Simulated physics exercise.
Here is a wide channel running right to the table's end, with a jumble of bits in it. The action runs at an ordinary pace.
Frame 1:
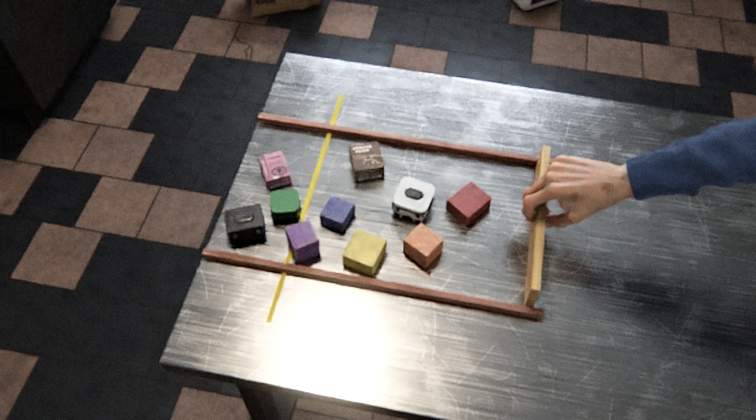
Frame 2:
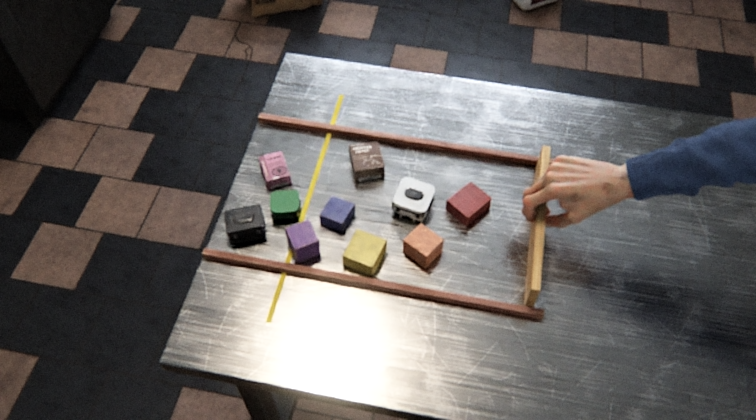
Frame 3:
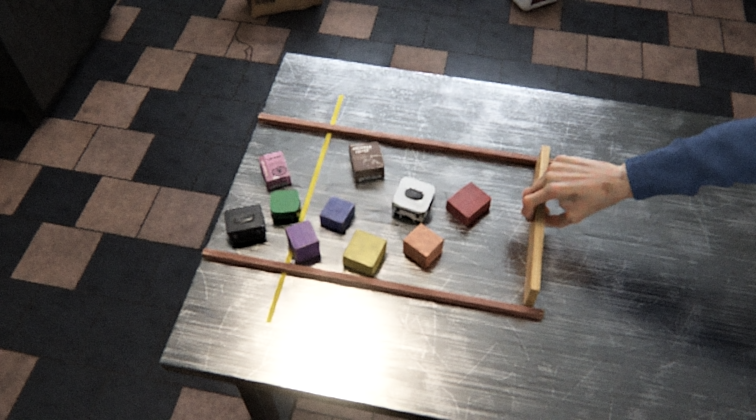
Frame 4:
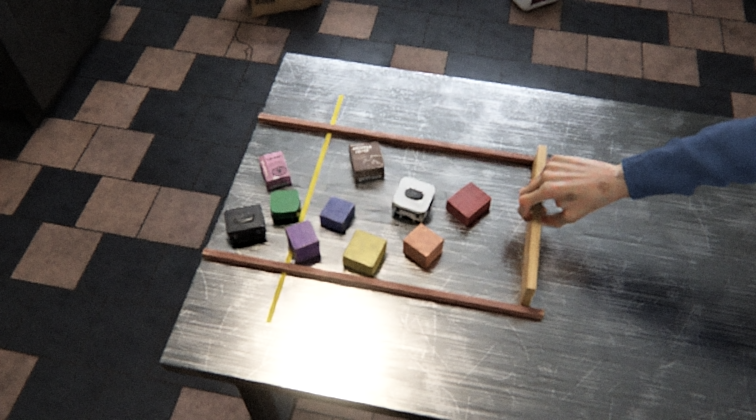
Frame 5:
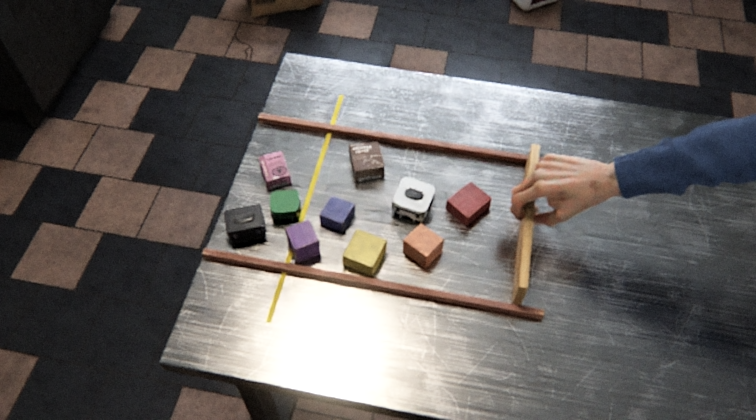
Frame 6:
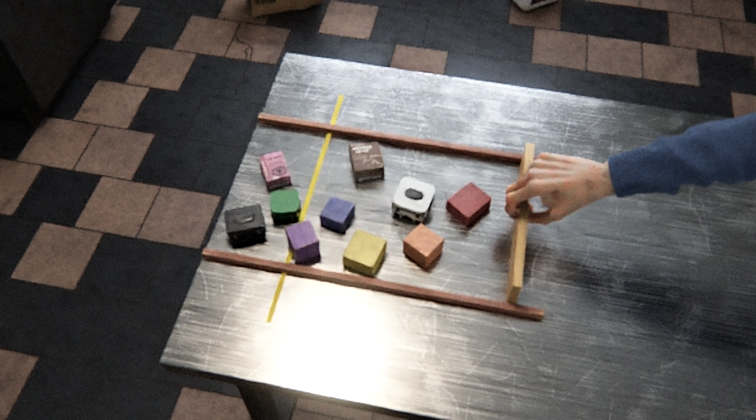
A hand in a blue sleeve holds a wooden board upright across a channel on a table, then slides it slightly left between two rails toward scattered colourful blocks and small cases, which stay still around a yellow line.
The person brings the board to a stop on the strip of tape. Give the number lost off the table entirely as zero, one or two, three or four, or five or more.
Lost off the table: One or two.
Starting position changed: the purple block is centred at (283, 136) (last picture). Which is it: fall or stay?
The purple block holds its place.
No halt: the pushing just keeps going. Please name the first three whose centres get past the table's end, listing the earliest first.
First the black case, next the pink box, then the purple block.
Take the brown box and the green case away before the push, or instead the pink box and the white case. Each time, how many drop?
First 1, second 1.
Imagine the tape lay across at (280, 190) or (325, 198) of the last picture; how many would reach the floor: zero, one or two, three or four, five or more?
So for the first place I'd say three or four, and for the second 1 or 2.
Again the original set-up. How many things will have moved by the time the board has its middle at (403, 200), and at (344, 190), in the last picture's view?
Moved so far: 5, later 10.
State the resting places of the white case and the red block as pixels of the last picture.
The white case ends at (266, 177) and the red block at (298, 181).
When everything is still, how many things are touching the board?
I count 3 of them.
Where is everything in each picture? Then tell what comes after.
The first picture shows black case (246, 224); pink box (275, 170); green case (286, 206); board (538, 223); tape (309, 195).
The second picture shows pink box (275, 170); red block (469, 204).
The third picture shows green case (286, 206); white case (414, 201).
The fourth picture shows black case (246, 224); purple block (303, 241).
The fifth picture shows pink box (275, 170); brown box (367, 161).
The sixth picture shows black case (246, 224); pink box (275, 170); green case (286, 206); board (521, 220); tape (309, 195).
Soon after, none off yet; black case at rest near (246, 224); pink box at rest near (275, 170); green case at rest near (286, 206).
In the end, the number that fall off is one or two; gone, black case.
